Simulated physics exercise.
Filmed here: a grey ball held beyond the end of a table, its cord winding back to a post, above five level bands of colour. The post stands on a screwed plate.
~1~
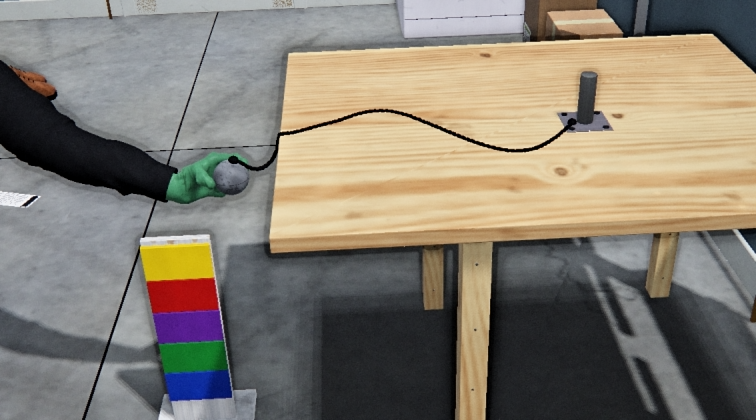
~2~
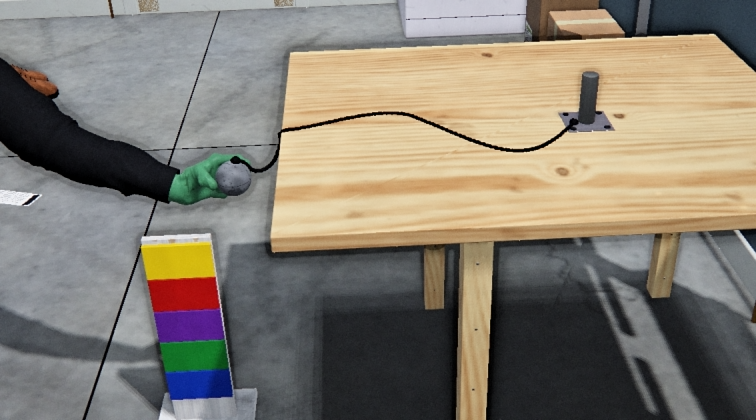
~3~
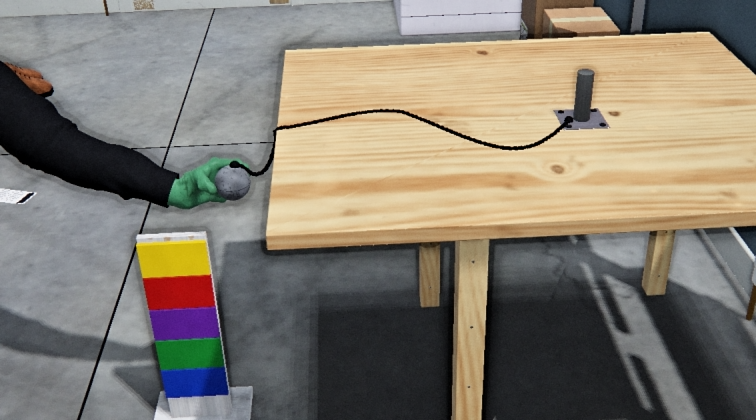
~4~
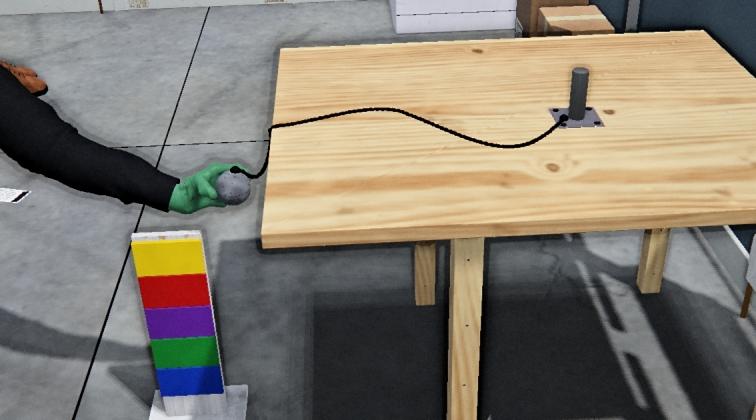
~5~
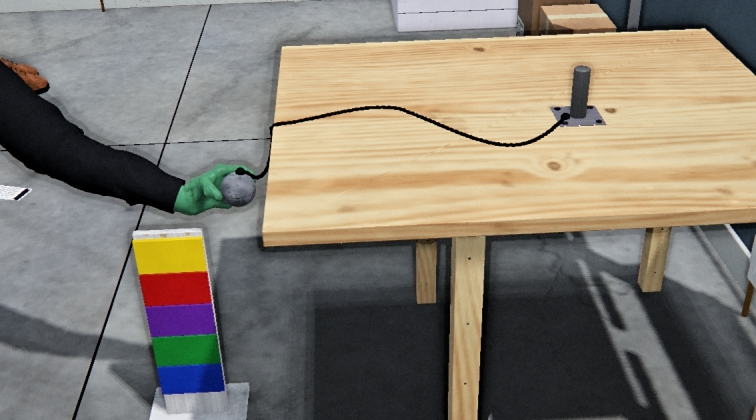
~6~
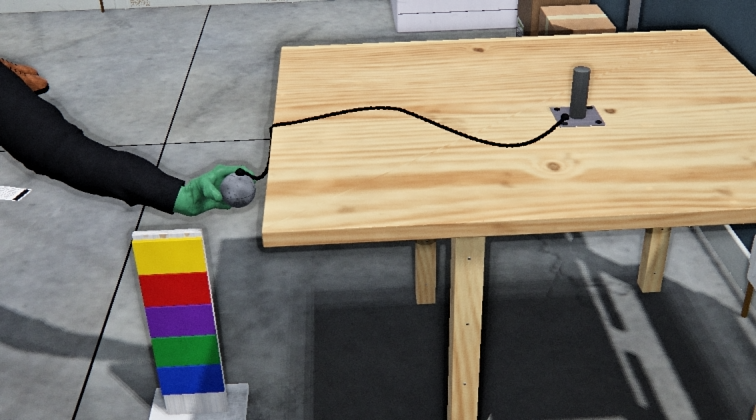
A green-gloved hand holds a corded grey ball beyond the table's edge, barely moving.
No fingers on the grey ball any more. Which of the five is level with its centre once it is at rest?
Red.
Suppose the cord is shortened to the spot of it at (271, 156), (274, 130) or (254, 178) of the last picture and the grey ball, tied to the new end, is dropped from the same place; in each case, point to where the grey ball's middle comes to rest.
Try by try, the places come out as (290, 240), (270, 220) and (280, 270).
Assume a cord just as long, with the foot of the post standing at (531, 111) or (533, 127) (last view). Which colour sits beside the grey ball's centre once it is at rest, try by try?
First try: Purple; second try: Purple.
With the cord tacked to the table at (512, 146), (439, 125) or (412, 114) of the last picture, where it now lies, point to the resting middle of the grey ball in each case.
In order of the tries: About (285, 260), about (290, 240), about (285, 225).
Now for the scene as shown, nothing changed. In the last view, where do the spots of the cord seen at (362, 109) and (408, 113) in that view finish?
At (298, 138), then (351, 134).
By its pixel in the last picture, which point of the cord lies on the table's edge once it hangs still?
Pixel (338, 113) or thereabouts.
Soon after, ball near (268, 267); level with yellow.
After that, ball near (299, 287); level with red.
In the end, ball near (277, 289); level with red. The red one.
